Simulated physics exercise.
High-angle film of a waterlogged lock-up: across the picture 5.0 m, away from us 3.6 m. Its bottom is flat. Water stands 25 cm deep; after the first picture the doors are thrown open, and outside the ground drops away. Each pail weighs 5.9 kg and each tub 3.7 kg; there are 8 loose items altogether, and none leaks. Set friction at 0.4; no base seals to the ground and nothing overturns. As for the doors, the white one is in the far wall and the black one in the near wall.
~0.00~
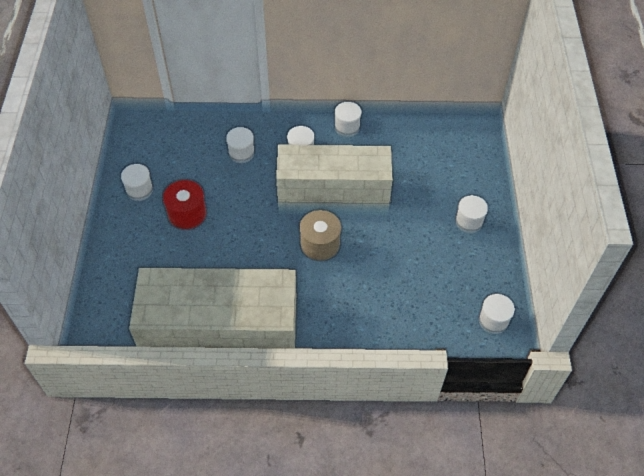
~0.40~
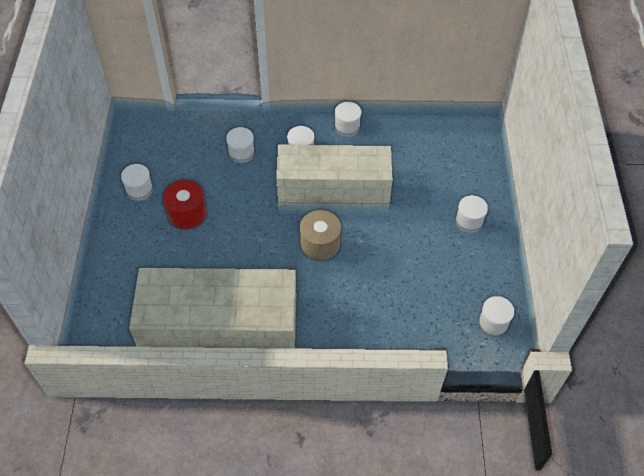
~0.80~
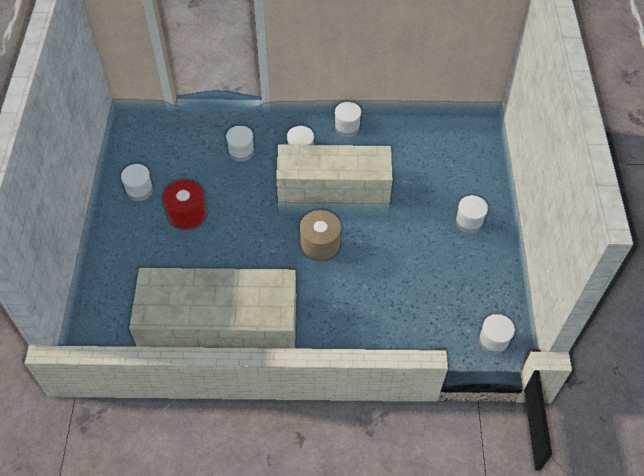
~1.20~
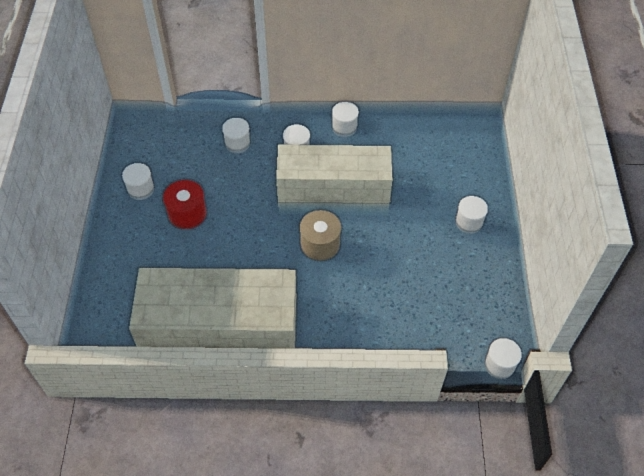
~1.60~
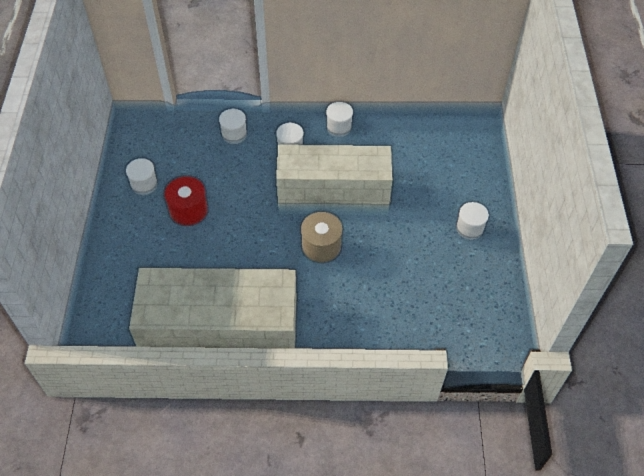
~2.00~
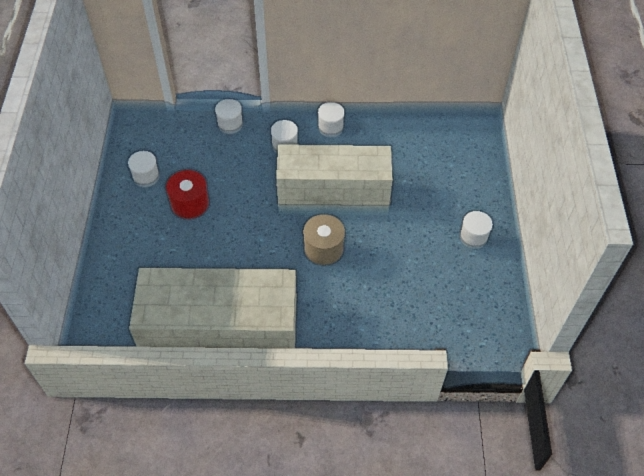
In this clip, doors open in the far and near walls of a flooded enclosure; a white tub drifts to the near opening and disappears from view, while the red tub and the others shift slightly on the water.
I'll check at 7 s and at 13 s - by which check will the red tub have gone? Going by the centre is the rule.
It will be gone only by the second check.
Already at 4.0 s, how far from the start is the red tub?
Shift by then: About 60 cm.
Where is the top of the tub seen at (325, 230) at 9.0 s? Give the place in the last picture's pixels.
(353, 254), give or take.
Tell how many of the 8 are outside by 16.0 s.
It comes to 7.
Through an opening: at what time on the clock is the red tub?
Around 9.0 s.
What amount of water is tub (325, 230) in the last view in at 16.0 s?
Roughly 9 cm.
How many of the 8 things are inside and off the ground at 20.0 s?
I count 1.
After 4.0 s the red tub is near (190, 159), 0.6 m from its start, afloat; 2 of 8 are out; 6 afloat.
After 9.0 s the red tub has gone out (at 8.8 s); 7 of 8 are out; 1 afloat.
After 16.0 s the red tub has gone out (at 8.8 s); 7 of 8 are out; 1 afloat.
After 20.0 s the red tub has gone out (at 8.8 s); 7 of 8 are out; 1 afloat.
